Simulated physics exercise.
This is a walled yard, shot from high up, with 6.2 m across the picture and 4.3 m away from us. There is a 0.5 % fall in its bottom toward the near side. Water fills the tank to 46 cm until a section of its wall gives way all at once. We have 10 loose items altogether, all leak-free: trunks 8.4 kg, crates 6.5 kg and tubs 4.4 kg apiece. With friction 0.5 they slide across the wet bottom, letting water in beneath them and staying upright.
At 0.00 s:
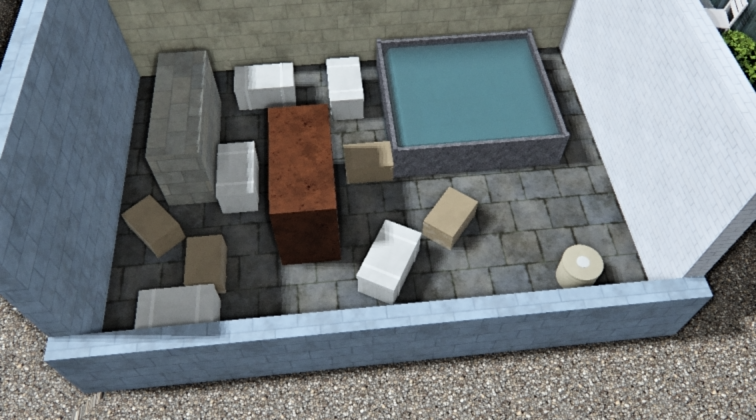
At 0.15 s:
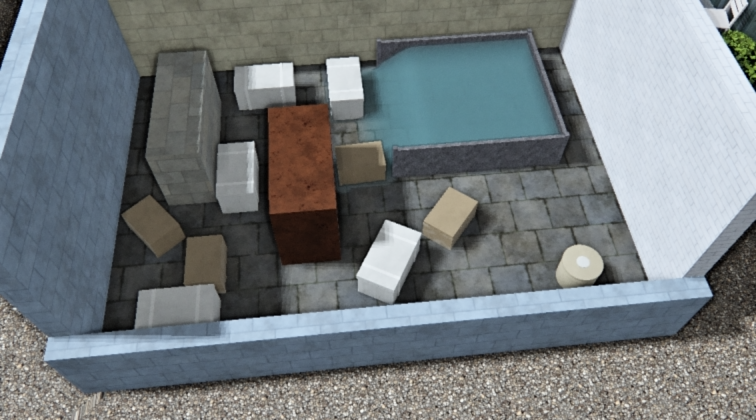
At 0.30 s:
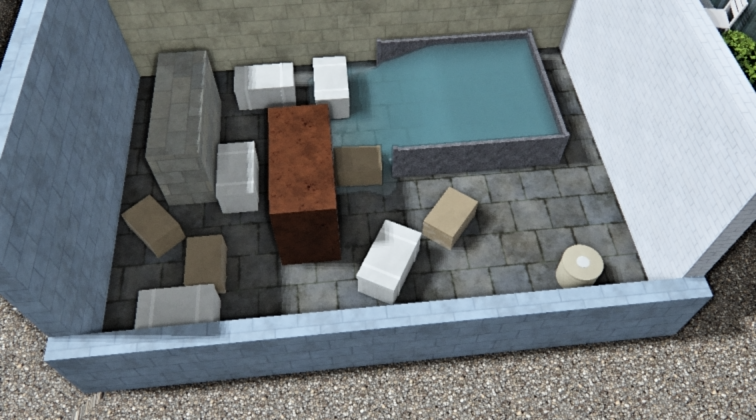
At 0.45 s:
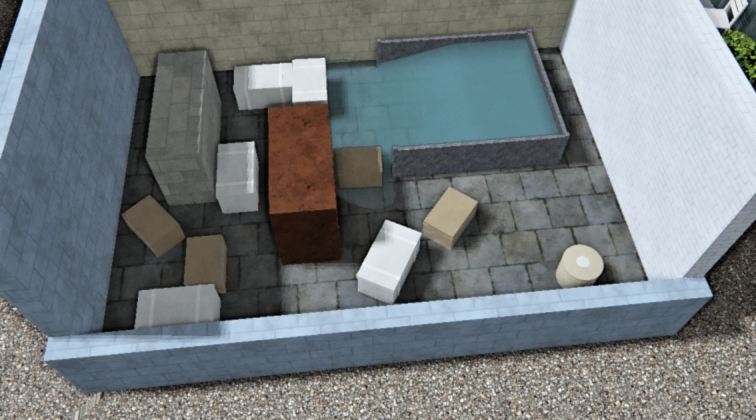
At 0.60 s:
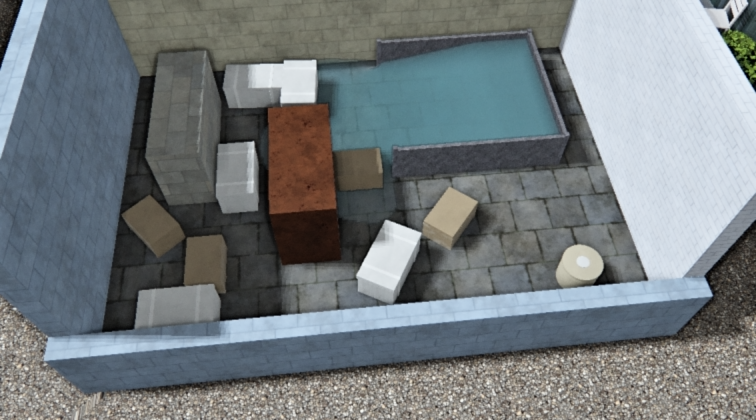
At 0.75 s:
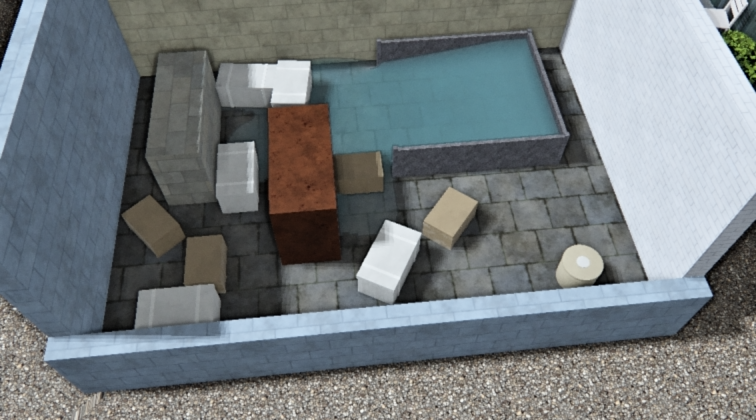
Blue-green water spreads leftward out of a low-walled basin at the back right of a paved, walled yard, seen from high above by a still camera. White and tan boxes lie around a tall rust-red block and a long grey one, with a cream tub at front right. As the basin's left side opens, a white box slides left against another, which then shifts slightly, while a tan box barely moves.
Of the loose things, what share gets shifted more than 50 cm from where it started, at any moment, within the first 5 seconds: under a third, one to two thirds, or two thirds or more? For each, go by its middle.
One to two thirds.
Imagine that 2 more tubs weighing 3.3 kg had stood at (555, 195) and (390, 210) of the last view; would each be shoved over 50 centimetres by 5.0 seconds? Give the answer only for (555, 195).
Result: Below the mark.
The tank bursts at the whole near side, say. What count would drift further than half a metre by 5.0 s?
The count would be 7.
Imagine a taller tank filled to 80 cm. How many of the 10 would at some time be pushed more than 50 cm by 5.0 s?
It would come to 9 of them.
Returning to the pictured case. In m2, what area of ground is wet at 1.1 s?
About 9.5 m2.
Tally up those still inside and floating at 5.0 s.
Total: 7.
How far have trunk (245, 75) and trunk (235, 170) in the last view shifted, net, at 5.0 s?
Object 1: 40 cm. Object 2: 150 cm.
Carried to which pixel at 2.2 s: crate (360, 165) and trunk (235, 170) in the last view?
Near (403, 218) and (258, 211).
After 1.1 s 2 of 10 are over 50 cm from their spots; 1 afloat.
After 2.2 s 4 of 10 are over 50 cm from their spots; 2 afloat.
After 3.5 s 4 of 10 are over 50 cm from their spots; 7 afloat.
After 5.0 s 4 of 10 are over 50 cm from their spots, and 5 have been at some point; 7 afloat.
